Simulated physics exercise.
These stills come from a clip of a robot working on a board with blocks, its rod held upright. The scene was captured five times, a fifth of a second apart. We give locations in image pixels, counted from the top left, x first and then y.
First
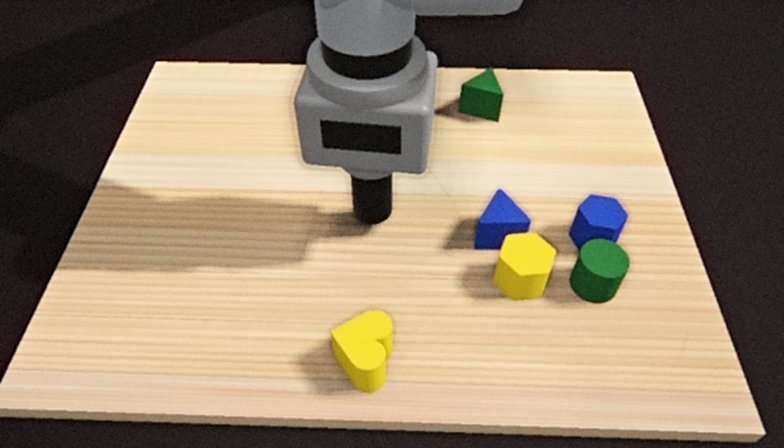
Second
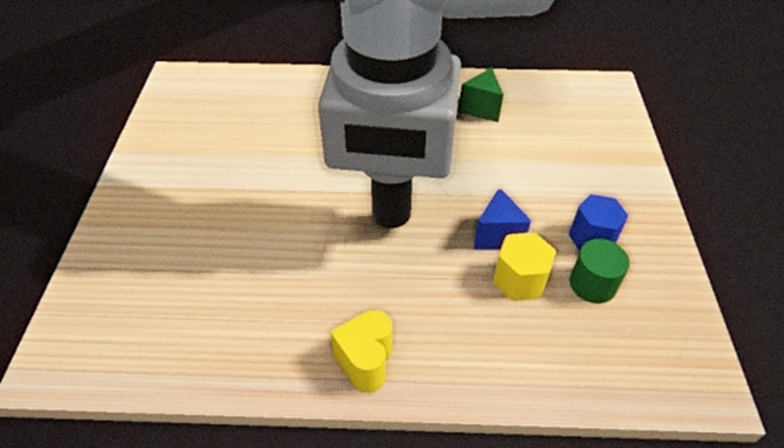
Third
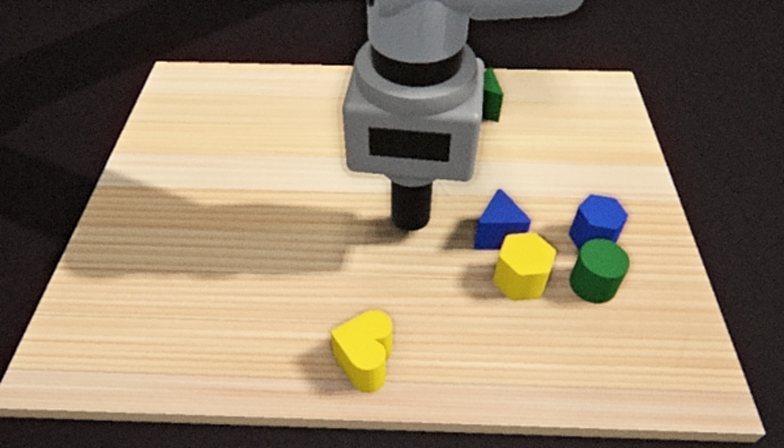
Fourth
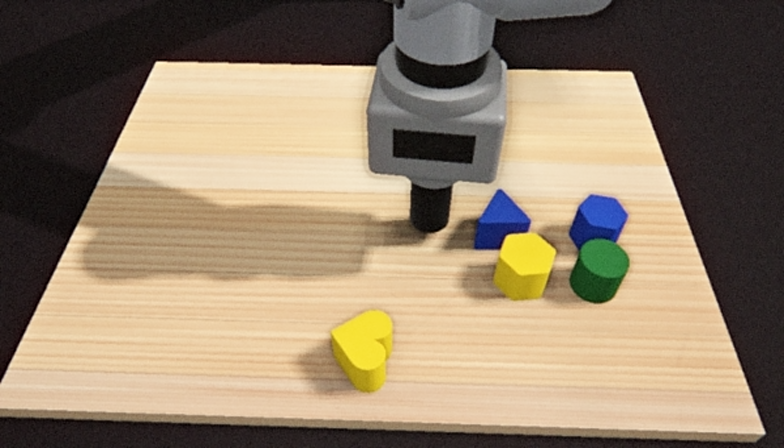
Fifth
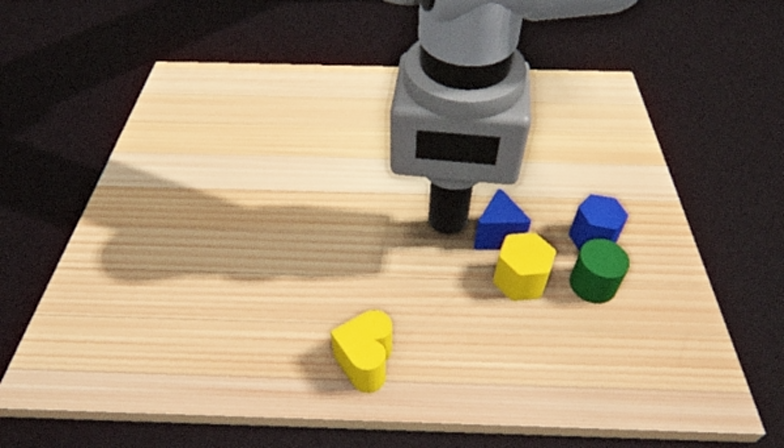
The clip opens on a gray robot arm holding a black rod over a wooden board with yellow, blue and green blocks. The arm slides steadily a short way right, passing in front of the green triangle and bringing the rod close beside the blue triangle, while the blocks stay still.
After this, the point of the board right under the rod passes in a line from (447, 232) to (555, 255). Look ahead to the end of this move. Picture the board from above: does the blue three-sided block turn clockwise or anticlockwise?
Rotates counter-clockwise.
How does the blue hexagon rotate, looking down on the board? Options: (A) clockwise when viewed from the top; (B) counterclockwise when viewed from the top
My answer is option A.
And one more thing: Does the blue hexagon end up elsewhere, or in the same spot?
It's moved.
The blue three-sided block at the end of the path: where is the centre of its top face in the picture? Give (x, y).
I expect it at (582, 206).
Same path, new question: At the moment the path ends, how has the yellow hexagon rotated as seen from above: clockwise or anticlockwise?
From above, it looks like the yellow hexagon goes clockwise.
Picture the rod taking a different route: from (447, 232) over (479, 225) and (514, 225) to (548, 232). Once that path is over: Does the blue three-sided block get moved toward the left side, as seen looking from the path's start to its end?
That would be a no.
On the path given first. One third of the way, rod (485, 227); blue three-sided block (525, 211), turned 25° anticlockwise.
Two thirds of the way, rod (521, 235); blue three-sided block (558, 211), turned 50° anticlockwise; yellow hexagon (533, 257), turned 15° clockwise; blue hexagon (608, 209), turned 15° clockwise.
At the end, rod (559, 243); blue three-sided block (582, 206), turned 85° anticlockwise; yellow hexagon (535, 259), turned 20° clockwise; blue hexagon (623, 203), turned 40° clockwise; green cylinder still.
